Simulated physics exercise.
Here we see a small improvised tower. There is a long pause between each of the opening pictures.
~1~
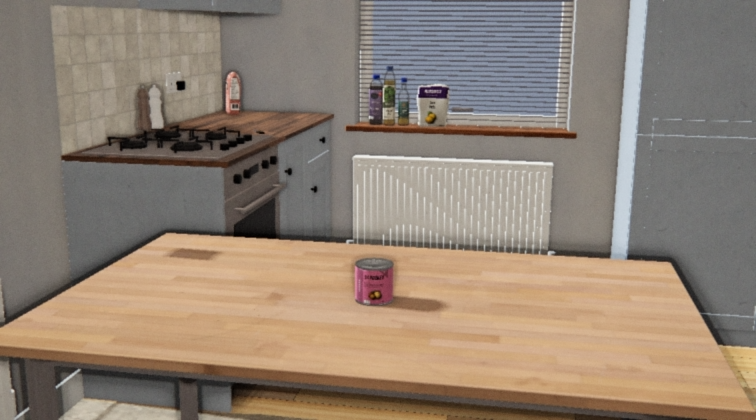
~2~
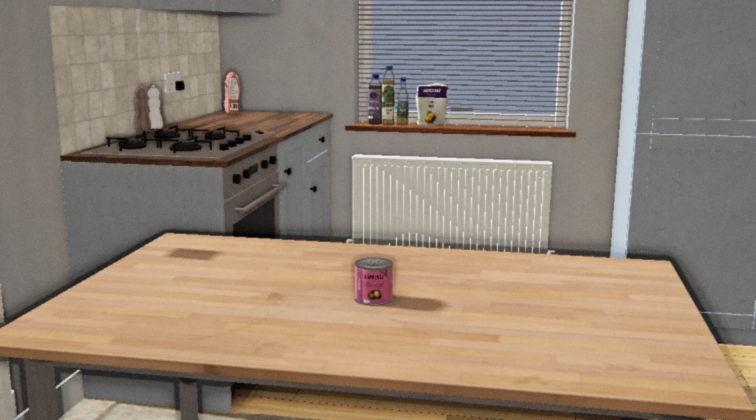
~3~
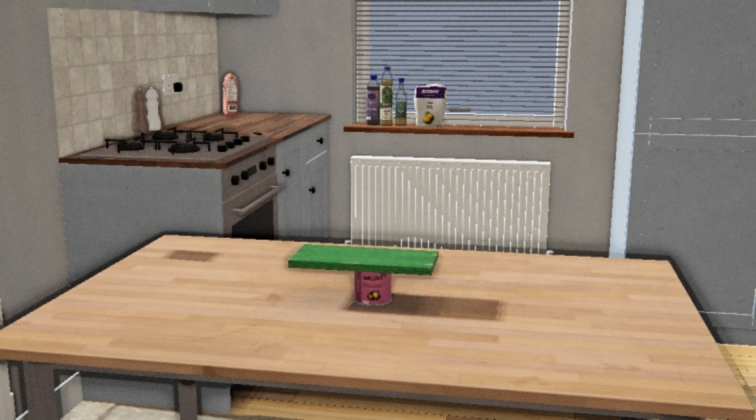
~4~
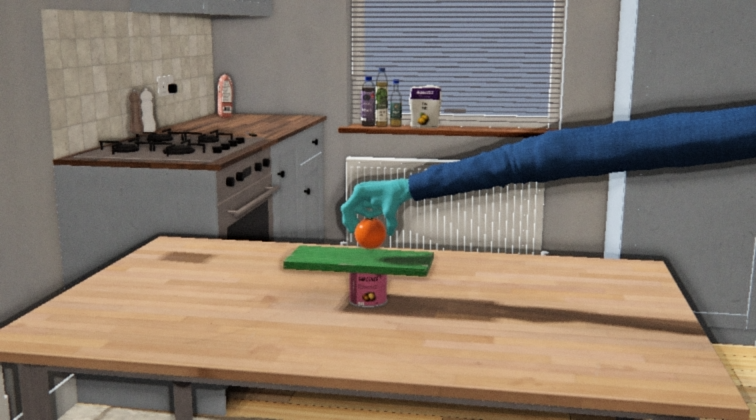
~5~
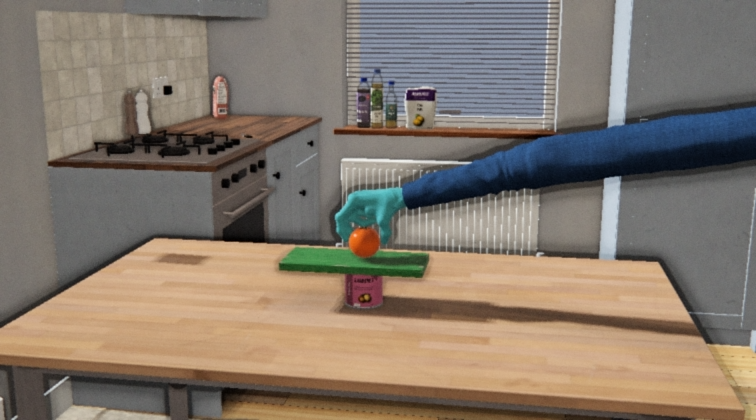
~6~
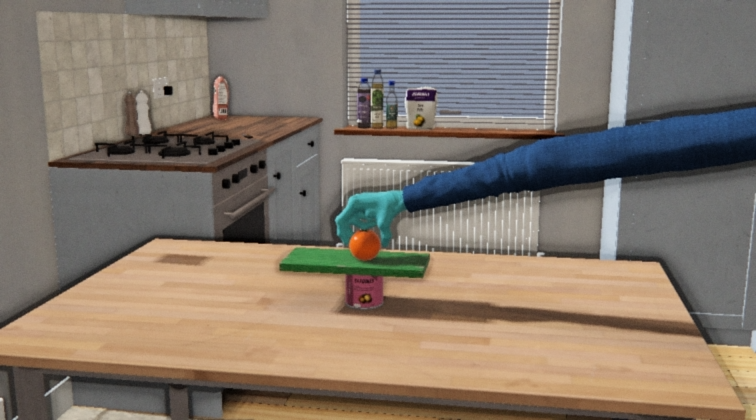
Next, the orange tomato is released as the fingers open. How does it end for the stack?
Basically, the build is sound there.
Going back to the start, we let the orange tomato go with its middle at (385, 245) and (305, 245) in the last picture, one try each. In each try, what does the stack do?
Try one: The stack remains standing; try two: The stack collapses.
Then, 0.50 s after the last picture, nothing has stirred.
Then, 1.30 s after the last picture, orange tomato resting near (365, 245).
At rest, all 3 in place. Seen from the same camera at the end, orange tomato near (365, 245). The stack holds.
